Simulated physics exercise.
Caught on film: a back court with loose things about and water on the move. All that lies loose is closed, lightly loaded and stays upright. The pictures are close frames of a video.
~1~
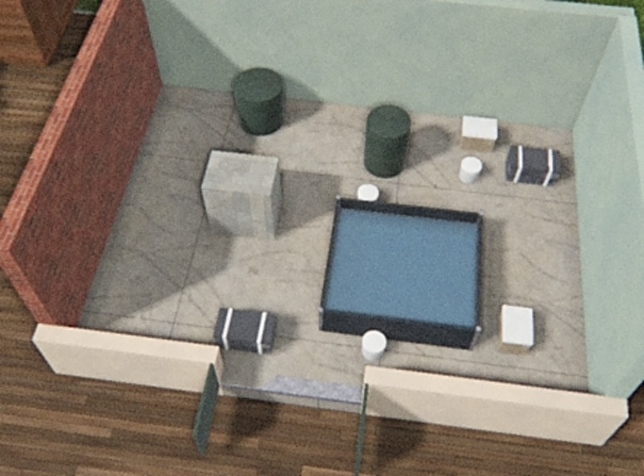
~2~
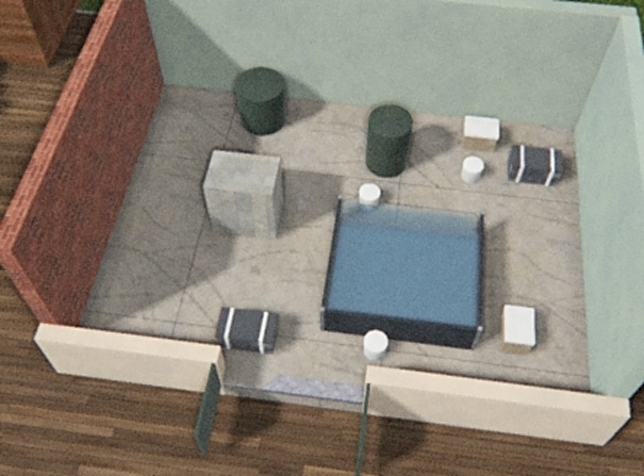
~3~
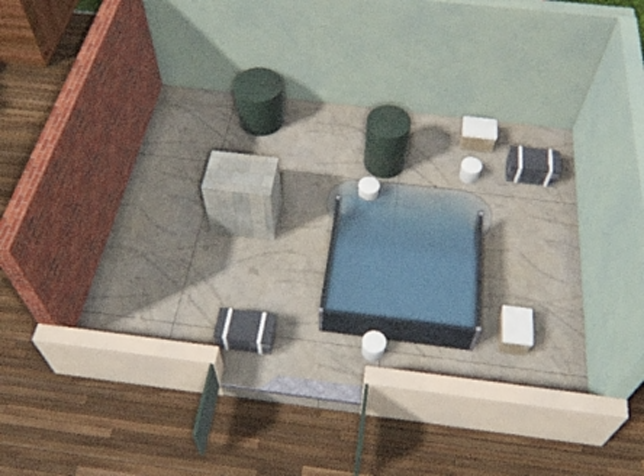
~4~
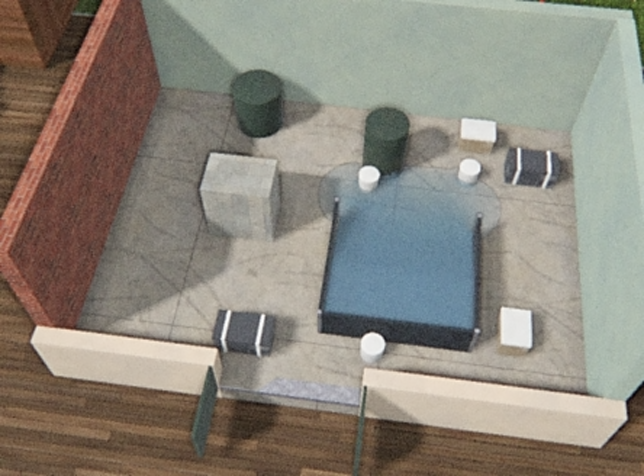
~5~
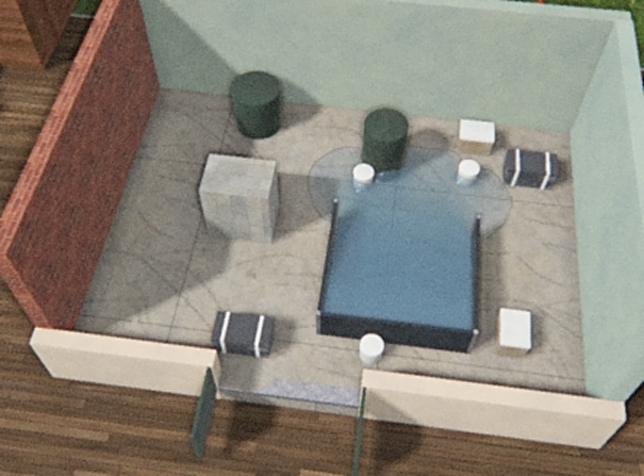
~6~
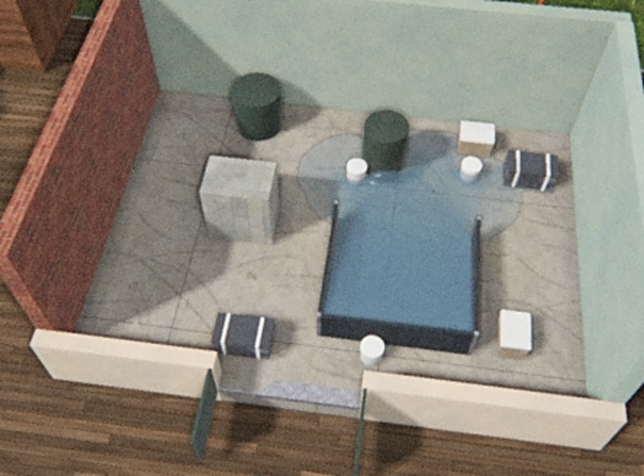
Water spreads from the pool's open back side across the court, nudging a small white pail.
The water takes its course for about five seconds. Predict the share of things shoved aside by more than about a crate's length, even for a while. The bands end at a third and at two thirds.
Share: Two thirds or above.
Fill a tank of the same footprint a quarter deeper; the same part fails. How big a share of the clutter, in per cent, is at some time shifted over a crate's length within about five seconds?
About 70 per cent.
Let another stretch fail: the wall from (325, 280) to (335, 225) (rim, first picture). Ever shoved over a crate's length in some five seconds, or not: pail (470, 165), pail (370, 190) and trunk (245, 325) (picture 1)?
As listed: Short of that, short of that, that far or more.
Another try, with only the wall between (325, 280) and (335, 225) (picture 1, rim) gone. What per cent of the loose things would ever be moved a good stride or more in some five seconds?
About 10 per cent.
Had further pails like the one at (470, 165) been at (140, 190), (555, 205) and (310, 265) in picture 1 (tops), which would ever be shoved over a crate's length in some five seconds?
In that order: Less than that, moved that far, never so far.
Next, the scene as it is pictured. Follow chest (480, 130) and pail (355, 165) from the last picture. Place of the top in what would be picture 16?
Roughly at (507, 110) and (315, 103).
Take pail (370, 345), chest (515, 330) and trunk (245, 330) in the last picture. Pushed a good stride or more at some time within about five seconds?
One after the other: Less than that, swept aside, not that far.
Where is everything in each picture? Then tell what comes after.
The first picture shows a pail at (368, 192), on the bottom; a pail at (472, 165), on the bottom; 0 of 7 have shifted.
The second picture shows a pail at (370, 192) rests on the ground; a pail at (473, 164) rests on the ground; 0 of 7 have shifted.
The third picture shows a pail at (369, 185) rests on the ground, close to its start; a pail at (472, 165) rests on the ground; 1 of 7 have shifted.
The fourth picture shows a pail at (369, 174) rests on the ground, a stride from its start; a pail at (470, 167) rests on the ground; 1 of 7 have shifted.
The fifth picture shows a pail at (363, 172) rests on the ground, a stride from its start; a pail at (469, 167) rests on the ground; 1 of 7 have shifted.
The sixth picture shows a pail at (357, 166), on the bottom, a stride from its start; a pail at (472, 164), on the bottom, close to its start; 2 of 7 have shifted.
A moment on, 1 of 7 are well off their spots; 0 afloat.
Next, 3 of 7 are well off their spots; 3 afloat.
Later, 4 of 7 are well off their spots; 4 afloat.
In the end, 4 of 7 are well off their spots, and 5 have been at some point; 3 afloat.
